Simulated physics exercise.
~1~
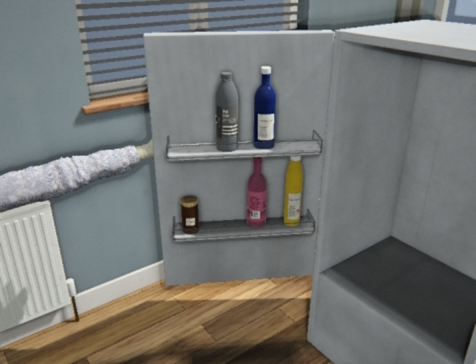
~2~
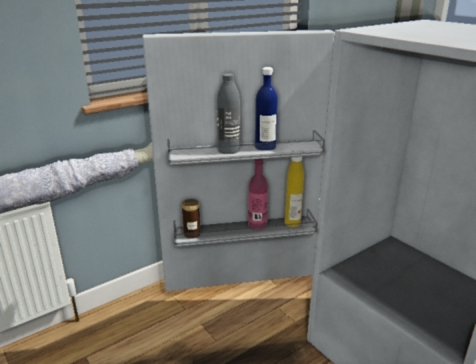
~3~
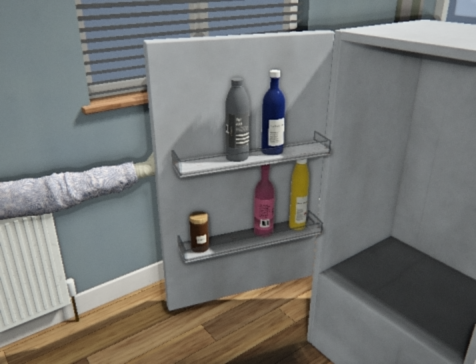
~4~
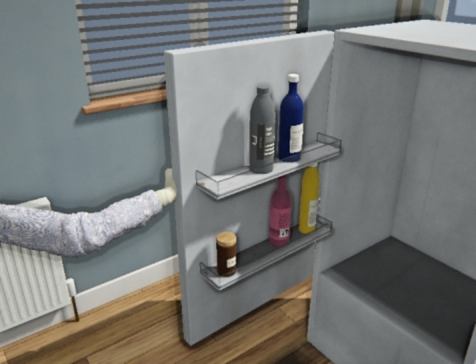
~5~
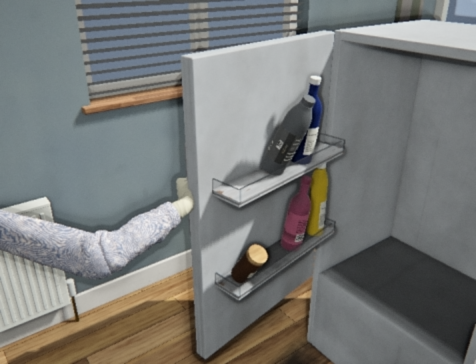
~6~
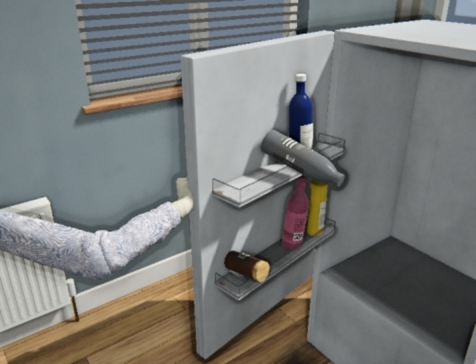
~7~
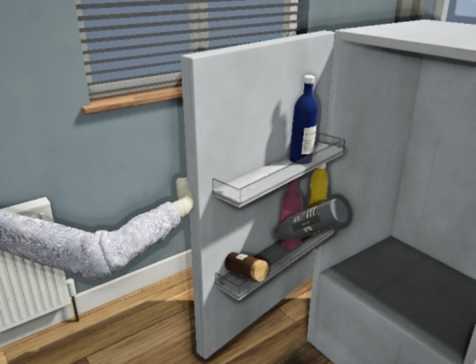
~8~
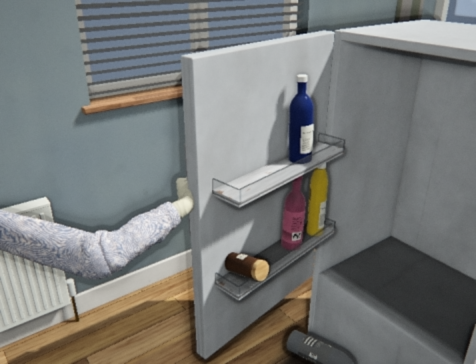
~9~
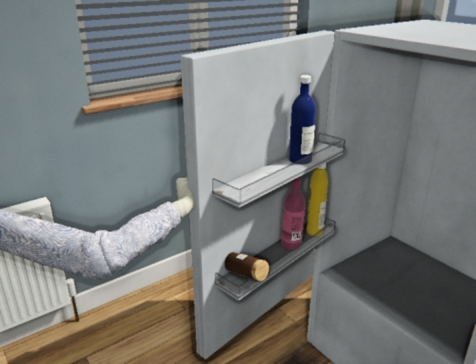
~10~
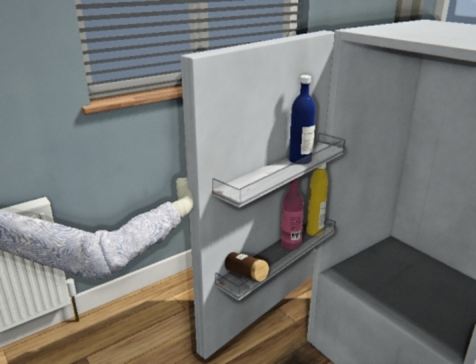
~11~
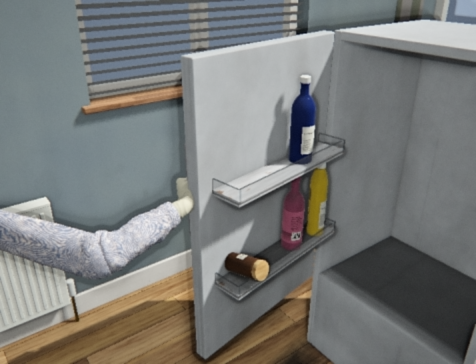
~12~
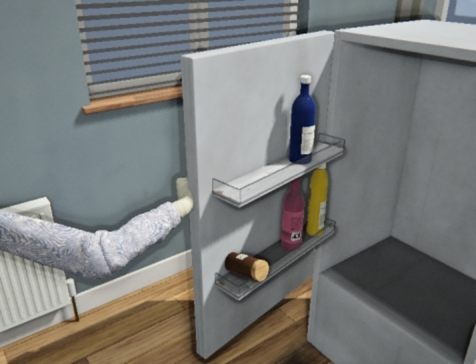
An arm in a fluffy pale sleeve swung a cooler door partway closed and stopped, and the grey bottle tipped off the top rack and fell to the floor out of view, leaving the brown jar on its side and three bottles standing.
